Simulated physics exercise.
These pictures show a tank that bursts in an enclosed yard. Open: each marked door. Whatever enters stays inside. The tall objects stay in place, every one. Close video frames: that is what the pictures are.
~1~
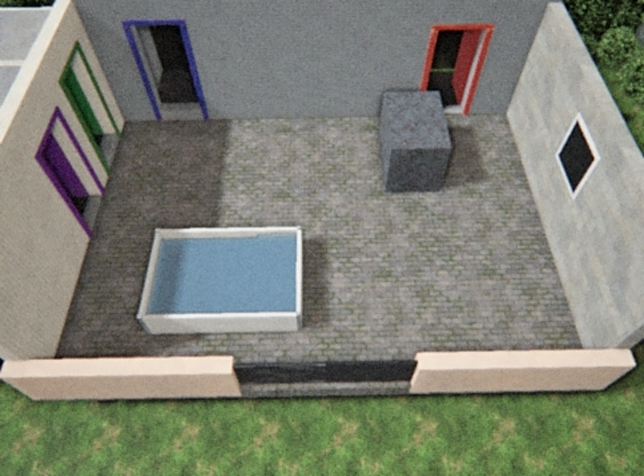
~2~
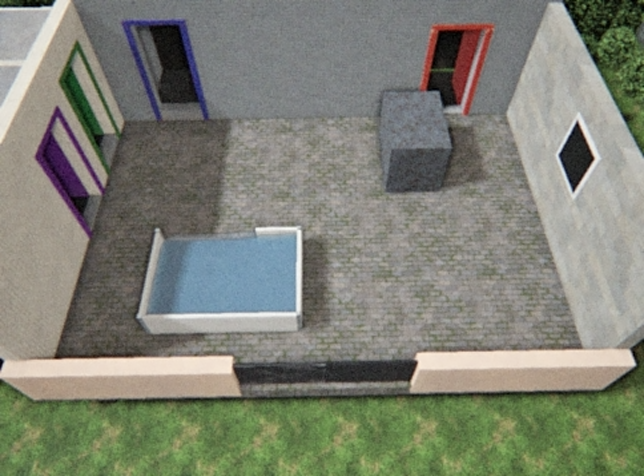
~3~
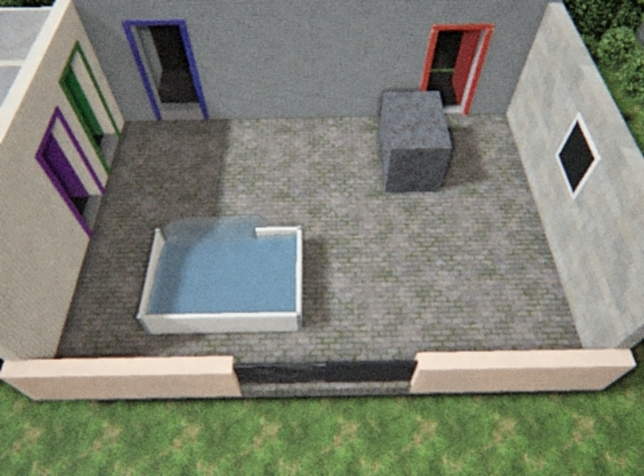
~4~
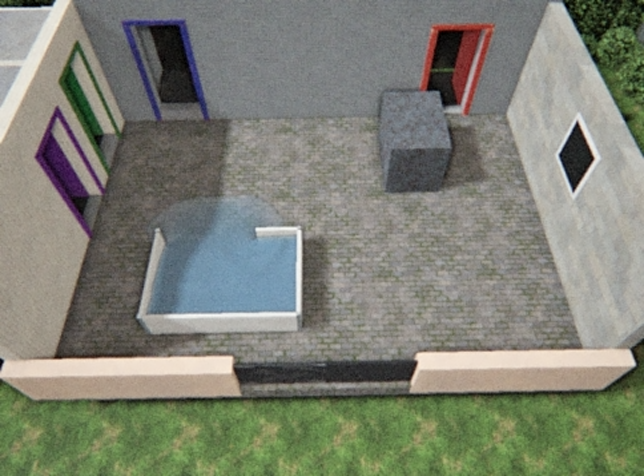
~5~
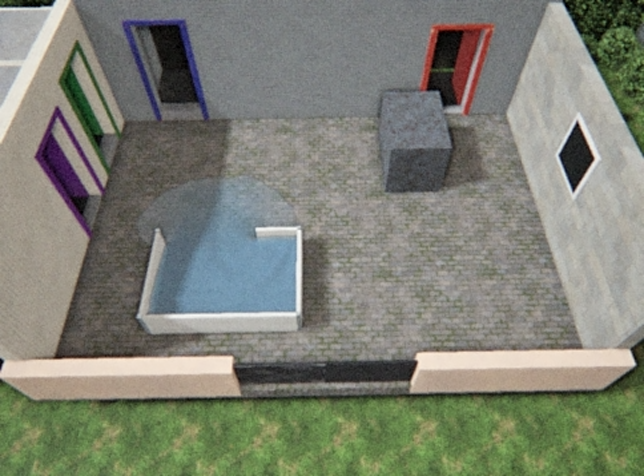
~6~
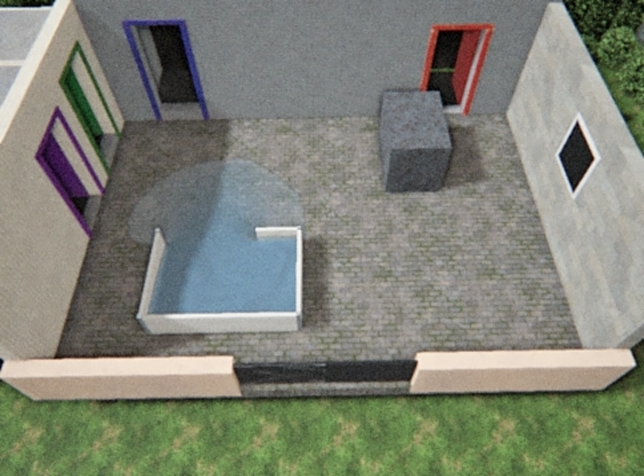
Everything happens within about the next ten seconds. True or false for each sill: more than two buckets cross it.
Purple door - true; red door - false; green door - false; blue door - false.
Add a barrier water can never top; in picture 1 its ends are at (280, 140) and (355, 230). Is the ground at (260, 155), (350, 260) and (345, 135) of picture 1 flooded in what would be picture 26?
Results in sequence: Swamped / bone-dry / swamped.
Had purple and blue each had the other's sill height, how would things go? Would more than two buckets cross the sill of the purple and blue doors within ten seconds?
Result - purple door ends up below, blue door ends up above.
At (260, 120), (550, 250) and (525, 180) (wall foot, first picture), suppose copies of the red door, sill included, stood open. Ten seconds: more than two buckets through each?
In the listed order: Tops the limit, stays within it, stays within it.
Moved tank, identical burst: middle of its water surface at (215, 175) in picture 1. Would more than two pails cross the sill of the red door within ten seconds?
Red: Undershoots.
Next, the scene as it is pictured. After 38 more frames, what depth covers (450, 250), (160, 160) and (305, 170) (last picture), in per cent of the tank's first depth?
In turn 0, 16 and 14 in a hundred.
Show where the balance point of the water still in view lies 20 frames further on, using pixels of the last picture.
Around pixel (217, 189).
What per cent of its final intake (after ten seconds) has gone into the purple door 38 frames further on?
It should be near 60 percent of the ten-second total.
A moment on, water covers 25 % of the floor; the purple door not reached, the red door not reached, the green door not reached, the blue door wet at the sill, nothing in.
Next, water covers 30 % of the floor; the purple door wet at the sill, nothing in, the red door not reached, the green door wet at the sill, nothing in, the blue door wet at the sill, nothing in.
Then, water covers 35 % of the floor; the purple door under two buckets in, the red door wet at the sill, nothing in, the green door under two buckets in, the blue door wet at the sill, nothing in.
Later, water covers 55 % of the floor; the purple door over two buckets in, the red door wet at the sill, nothing in, the green door under two buckets in, the blue door wet at the sill, nothing in.
In the end, water covers 90 % of the floor; the purple door over two buckets in, the red door wet at the sill, nothing in, the green door under two buckets in, the blue door wet at the sill, nothing in.
